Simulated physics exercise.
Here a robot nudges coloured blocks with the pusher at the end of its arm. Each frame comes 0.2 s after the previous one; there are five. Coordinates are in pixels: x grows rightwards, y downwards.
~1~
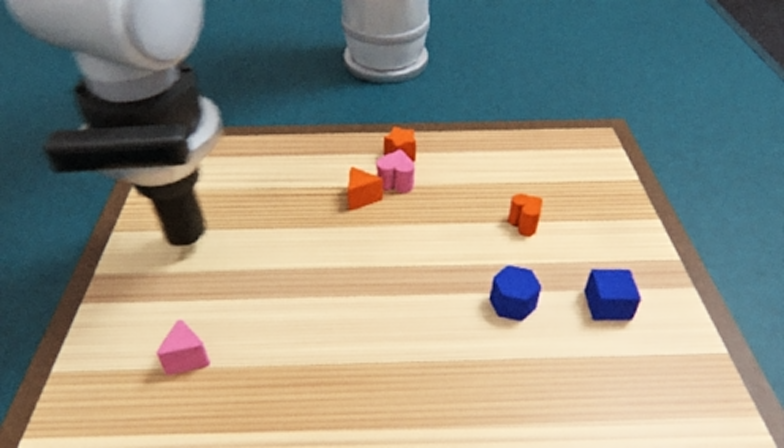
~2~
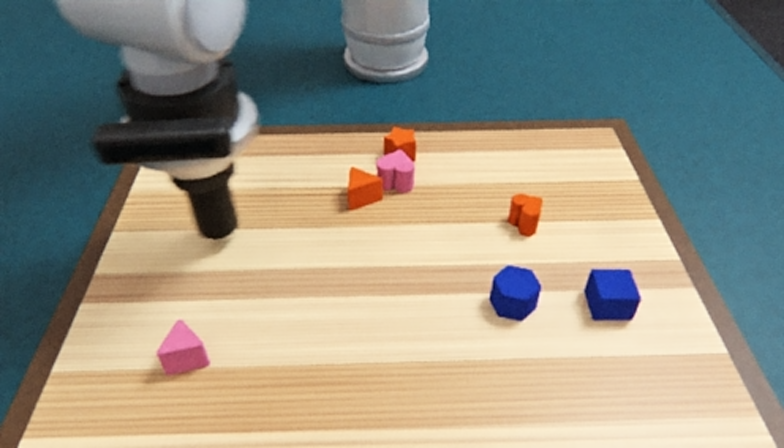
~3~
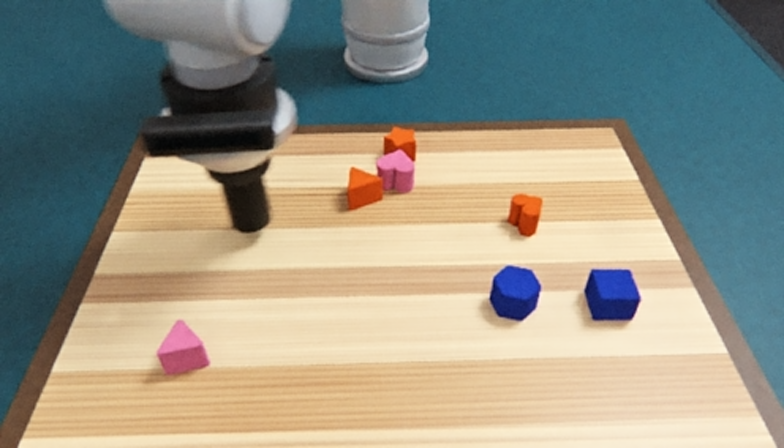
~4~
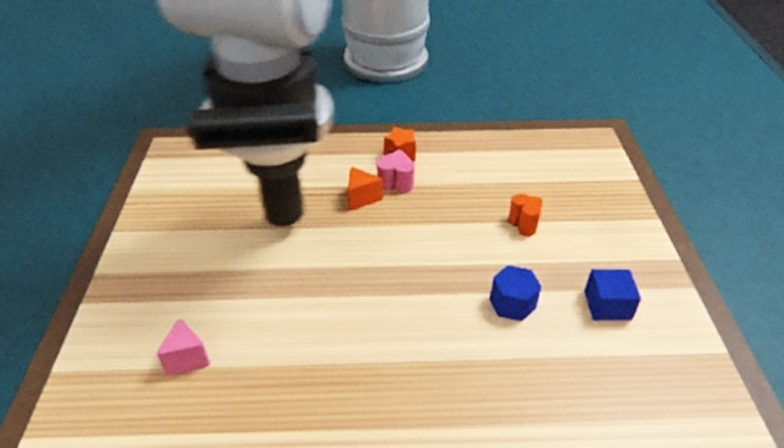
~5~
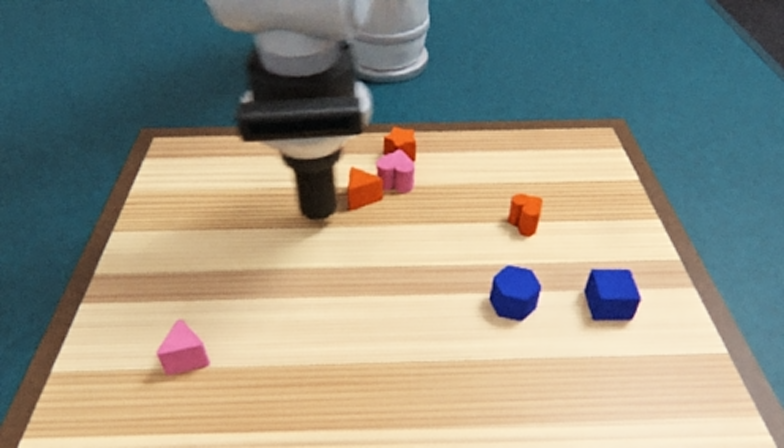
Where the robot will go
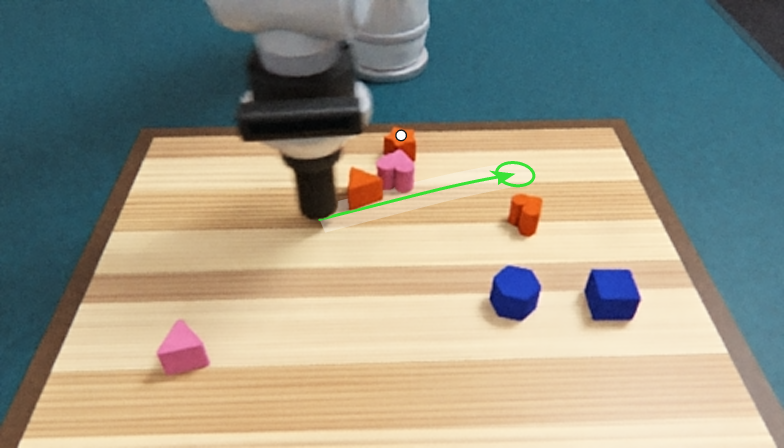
The robot arm moved its black pusher steadily rightward across the upper left of the wooden board, drawing close to the orange triangular block, while all the orange, pink and blue blocks stayed still.
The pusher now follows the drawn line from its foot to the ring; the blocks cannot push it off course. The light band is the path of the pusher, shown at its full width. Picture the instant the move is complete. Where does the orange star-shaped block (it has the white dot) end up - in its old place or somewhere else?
Its place changes.
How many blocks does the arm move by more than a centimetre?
Three or more blocks.
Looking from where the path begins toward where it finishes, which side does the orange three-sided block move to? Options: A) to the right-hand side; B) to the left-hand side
B
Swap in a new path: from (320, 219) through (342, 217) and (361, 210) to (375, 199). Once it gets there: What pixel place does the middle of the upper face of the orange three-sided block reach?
In the picture, it is at (382, 159).
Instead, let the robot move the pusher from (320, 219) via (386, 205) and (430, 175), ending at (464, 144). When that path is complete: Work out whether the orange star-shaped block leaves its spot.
It is shifted.
Drawn move, from (320, 219) over (420, 194) to (515, 174); the dot is on the orange star-shaped block.
The first path, step by step. One third of the way, pusher at (388, 189); orange three-sided block at (394, 161), turned 85° anticlockwise; pink heart at (410, 147), turned 50° clockwise; orange star-shaped block at (406, 129), turned 25° anticlockwise.
Two thirds of the way, pusher at (454, 173); orange three-sided block at (398, 157), turned 110° anticlockwise; pink heart at (415, 144), turned 45° clockwise; orange star-shaped block at (407, 127), turned 35° anticlockwise.
At the end, pusher at (517, 161); orange three-sided block at (398, 157), turned 110° anticlockwise; pink heart at (415, 144), turned 45° clockwise; orange star-shaped block at (407, 127), turned 35° anticlockwise; orange heart still.
